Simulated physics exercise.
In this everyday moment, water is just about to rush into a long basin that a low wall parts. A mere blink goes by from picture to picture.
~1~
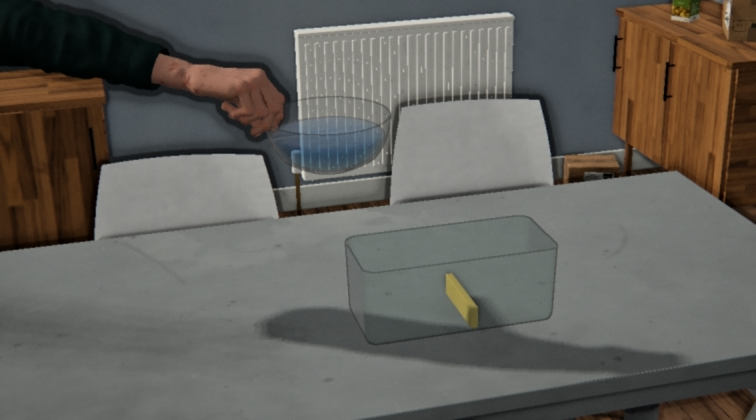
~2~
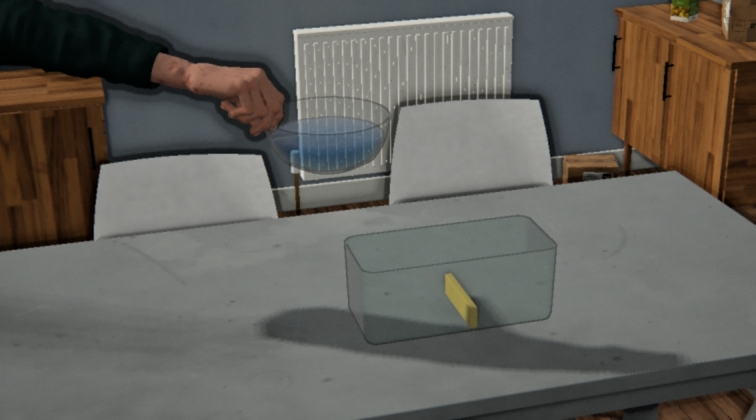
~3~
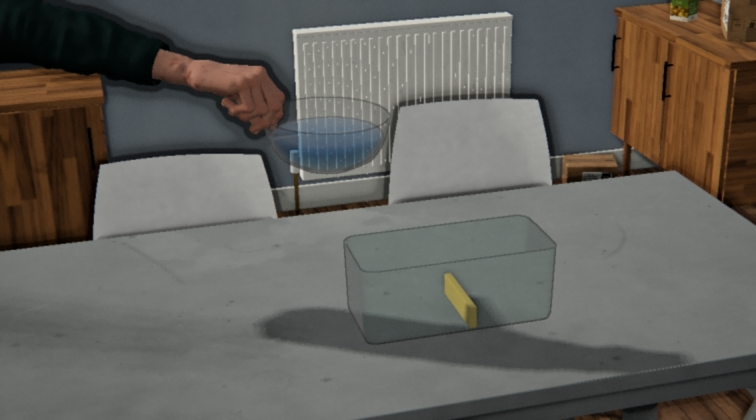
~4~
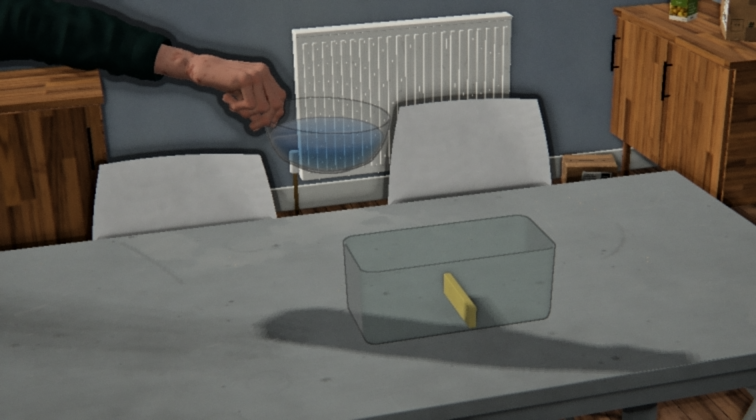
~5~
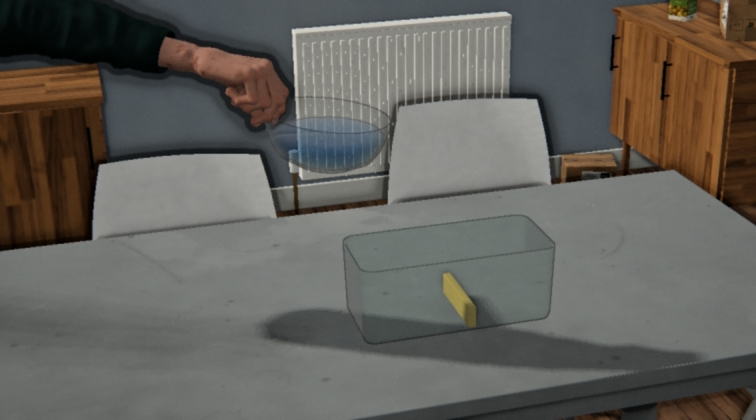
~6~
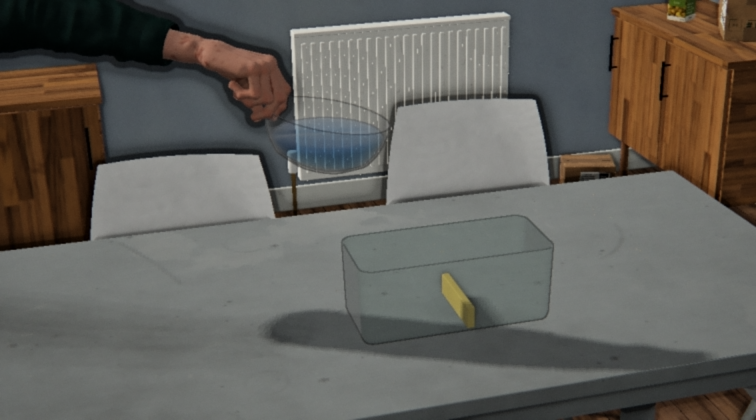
A hand held a clear bowl of blue water above a grey table, where a clear basin with a low yellow wall inside stood, and slowly tilted the bowl slightly to the right.
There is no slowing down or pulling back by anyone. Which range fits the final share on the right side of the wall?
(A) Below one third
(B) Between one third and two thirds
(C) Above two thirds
Below one third (A).
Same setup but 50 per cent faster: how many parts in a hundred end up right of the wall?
It comes to some 20 in a hundred.
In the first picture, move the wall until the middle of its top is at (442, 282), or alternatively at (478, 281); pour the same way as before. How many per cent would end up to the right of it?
Around 25 percent in try one and around 5 percent in try two.
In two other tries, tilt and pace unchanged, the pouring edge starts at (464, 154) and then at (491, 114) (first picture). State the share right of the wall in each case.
Roughly 75 per cent, then roughly 70 per cent.
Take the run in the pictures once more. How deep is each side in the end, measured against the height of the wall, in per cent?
Near 90 on the left, 10 on the right.
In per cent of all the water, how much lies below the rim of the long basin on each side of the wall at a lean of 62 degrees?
Left part close to 5 in a hundred, right part close to 0.
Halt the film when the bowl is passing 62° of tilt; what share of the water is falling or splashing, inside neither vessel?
40 in a hundred.
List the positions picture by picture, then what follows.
In the first picture, tilt 0°; pouring edge (388, 110); surface from (271, 138) to (383, 127); the long basin's rim runs from (354, 256) to (543, 232); the wall's top is at (462, 291).
In the second picture, tilt 0°; pouring edge (387, 111); surface from (270, 138) to (382, 127).
In the third picture, tilt 2°; pouring edge (387, 112); surface from (270, 137) to (381, 127).
In the fourth picture, tilt 4°; pouring edge (387, 114); surface from (270, 136) to (382, 128).
In the fifth picture, tilt 8°; pouring edge (388, 117); surface from (270, 135) to (382, 129).
In the sixth picture, tilt 12°; pouring edge (387, 122); surface from (270, 136) to (381, 129).
A moment on, the bowl is tipped part way and 54 per cent is still to pour, 6 is left of the wall and 0 right of it.
Next, the bowl is tipped on its side and 7 per cent is still to pour, 74 is left of the wall and 2 right of it.
Then the bowl is tipped on its side and 0 per cent is still to pour, 89 is left of the wall and 10 right of it.
Later the bowl is tipped on its side and 0 per cent is still to pour, 88 is left of the wall and 11 right of it.
In the end 88 per cent lies left of the wall, 11 right of it and 1 outside.
